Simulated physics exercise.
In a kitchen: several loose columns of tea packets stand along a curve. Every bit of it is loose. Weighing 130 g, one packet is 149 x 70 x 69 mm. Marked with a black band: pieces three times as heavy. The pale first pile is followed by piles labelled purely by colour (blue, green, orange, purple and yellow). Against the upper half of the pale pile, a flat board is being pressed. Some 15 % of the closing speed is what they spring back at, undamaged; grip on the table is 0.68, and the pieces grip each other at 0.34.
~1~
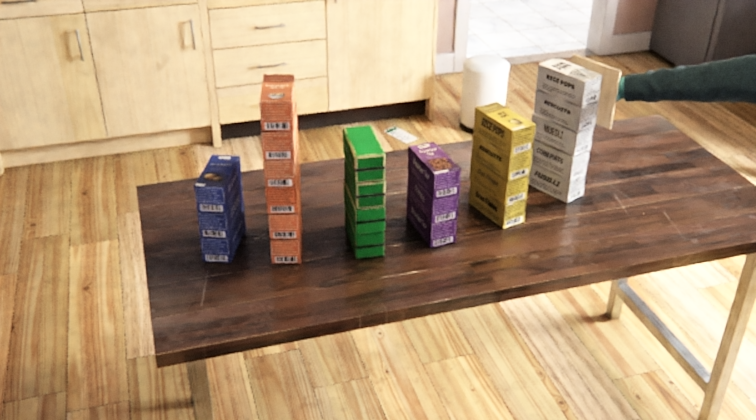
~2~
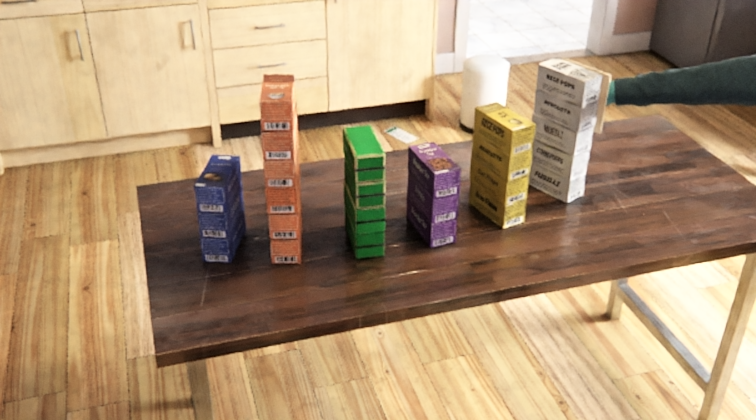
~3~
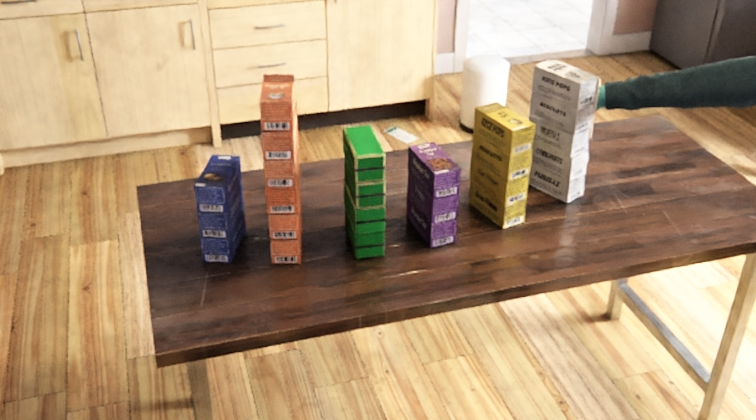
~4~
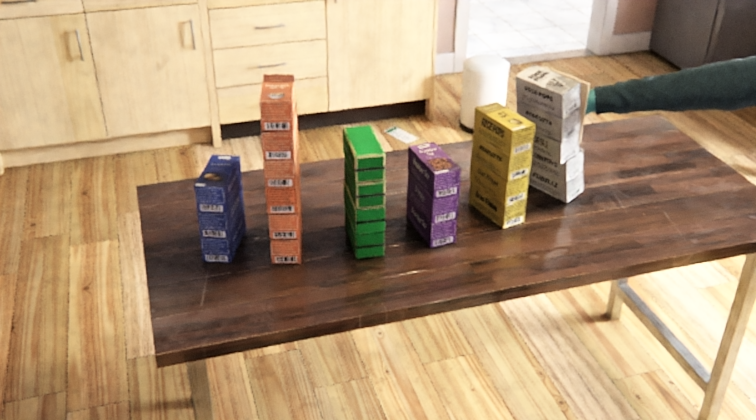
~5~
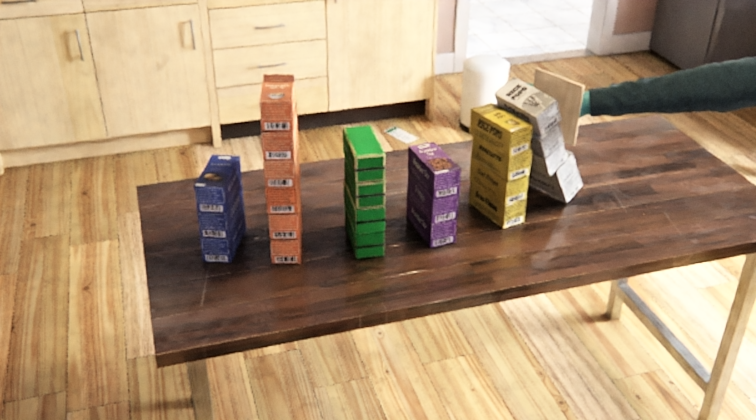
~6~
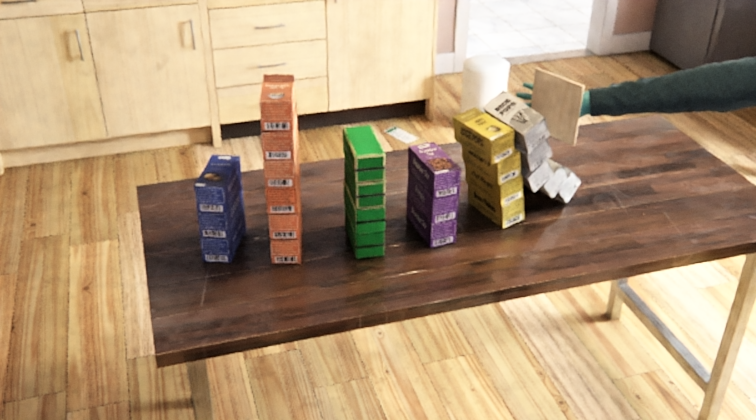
The clip opens on six columns of packets on a wooden table as a green-sleeved arm brings a flat board to the white one at the right. The board pushes its upper packets leftward, and they lean into the yellow column. The white packets slump apart while the yellow ones shift left.
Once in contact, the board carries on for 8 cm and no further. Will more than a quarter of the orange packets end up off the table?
Shy of a quarter.
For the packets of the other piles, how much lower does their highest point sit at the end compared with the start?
By about 0 cm, start to end.
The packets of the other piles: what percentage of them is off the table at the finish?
About 0 per cent.
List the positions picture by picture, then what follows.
In the first frame (pixels give the middle of a visible side), board (617, 93) 7 cm short; top orange packet (277, 117); top purple packet (434, 157); none of the others has stirred.
In the second frame, board (607, 97) 28 mm short; top orange packet (277, 117).
In the third frame, board (597, 101) 14 mm in; top orange packet (277, 117).
In the fourth frame, board (586, 106) 56 mm in, top of the pale pile leaning 11°; top orange packet (277, 117); none of the others has stirred.
In the fifth frame, board (580, 108) 8 cm in, stopped, top of the pale pile leaning 26°; top orange packet (277, 117); top yellow packet (489, 132) 10 mm from its place; one has shifted.
In the sixth frame, board (580, 108) 8 cm in, stopped, top of the pale pile leaning 28°; top orange packet (277, 117); top yellow packet (472, 140) 8° from how it stood; movement in 4 of them.
Then, 0.14 s past the last view, 5 of the pale pile down; none of the 6 orange packets off the table (0 of 20 in all colours); top orange packet unmoved; top yellow packet 31° from how it stood, 21 mm lower.
Then, 0.62 s past the last view, 5 of the pale pile down; none of the 6 orange packets off the table (0 of 20 in all colours); top orange packet unmoved; top purple packet 17° from how it stood.
In the end, 5 of the pale pile down; none of the 6 orange packets off the table (0 of 20 in all colours); top orange packet unmoved; top purple packet 17° from how it stood. That is 0 per cent. From the last view, middles, top orange packet near (278, 102), top purple packet near (393, 184).
